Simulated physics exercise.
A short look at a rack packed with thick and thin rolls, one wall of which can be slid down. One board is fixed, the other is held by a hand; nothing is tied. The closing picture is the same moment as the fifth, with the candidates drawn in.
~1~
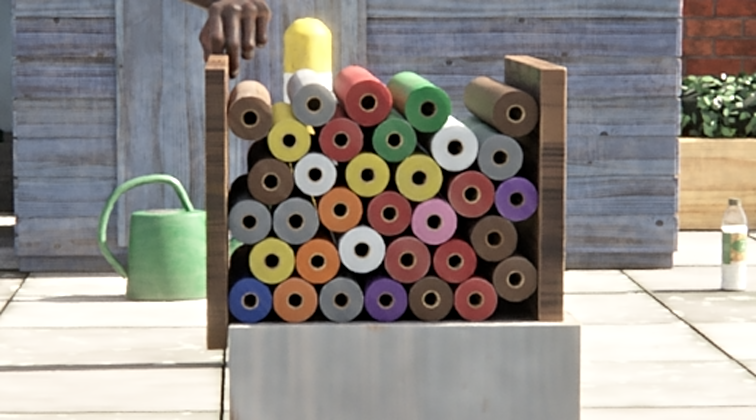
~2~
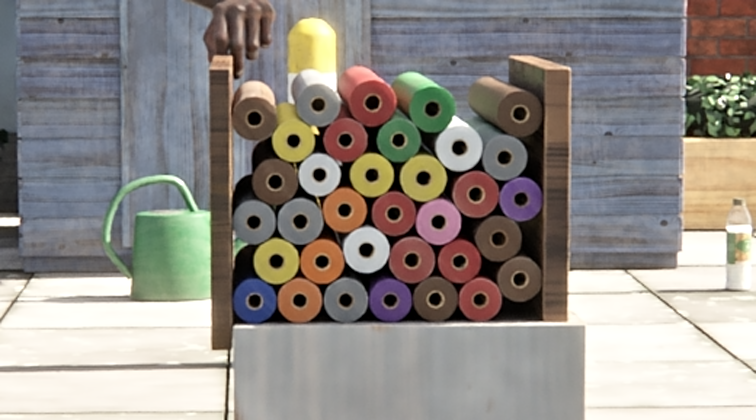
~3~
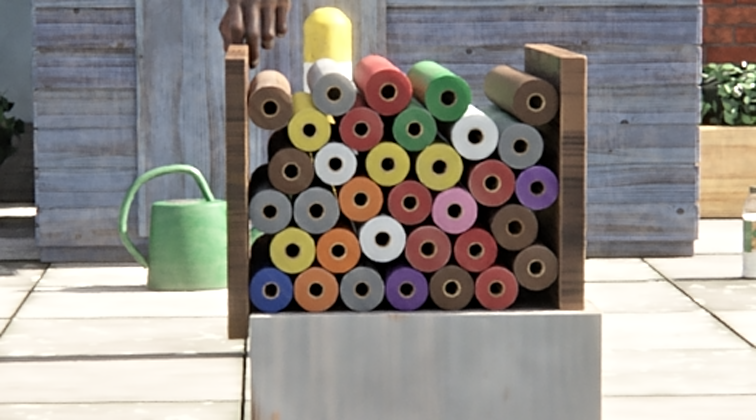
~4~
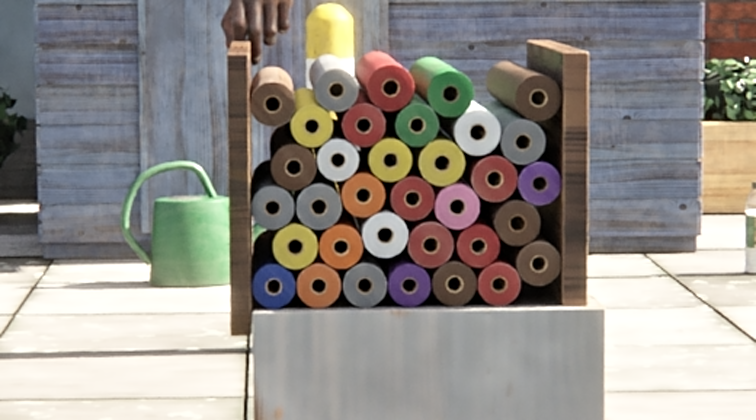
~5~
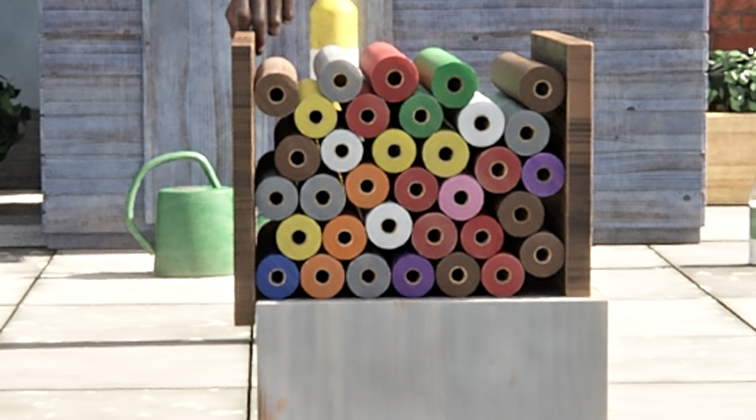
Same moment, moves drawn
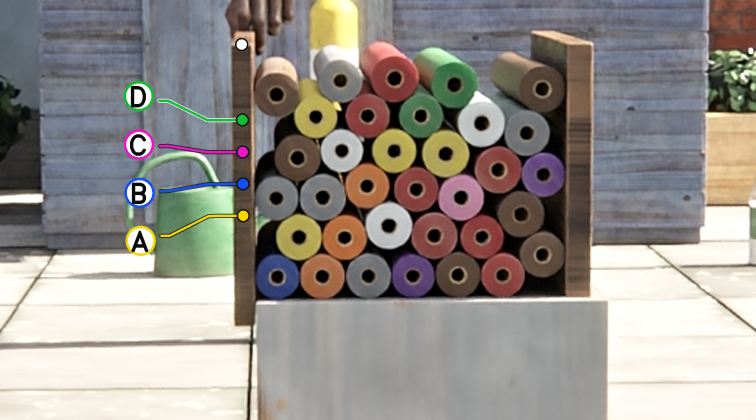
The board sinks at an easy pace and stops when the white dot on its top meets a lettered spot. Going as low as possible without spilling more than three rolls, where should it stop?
Slide it to A.
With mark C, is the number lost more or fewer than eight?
At C, fewer than eight.
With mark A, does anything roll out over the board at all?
At A: Yes.
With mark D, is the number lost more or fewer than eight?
At D, fewer than eight.
On the copy, A at (243, 216); B at (243, 184); C at (243, 152); D at (242, 120); the white dot at (242, 45).
On A. First, top of the board (254, 122).
Then, top of the board (255, 210).
Finally, top of the board (255, 215), one out over the board.
By contrast, B one out over the board; C none out over the board; D none out over the board.
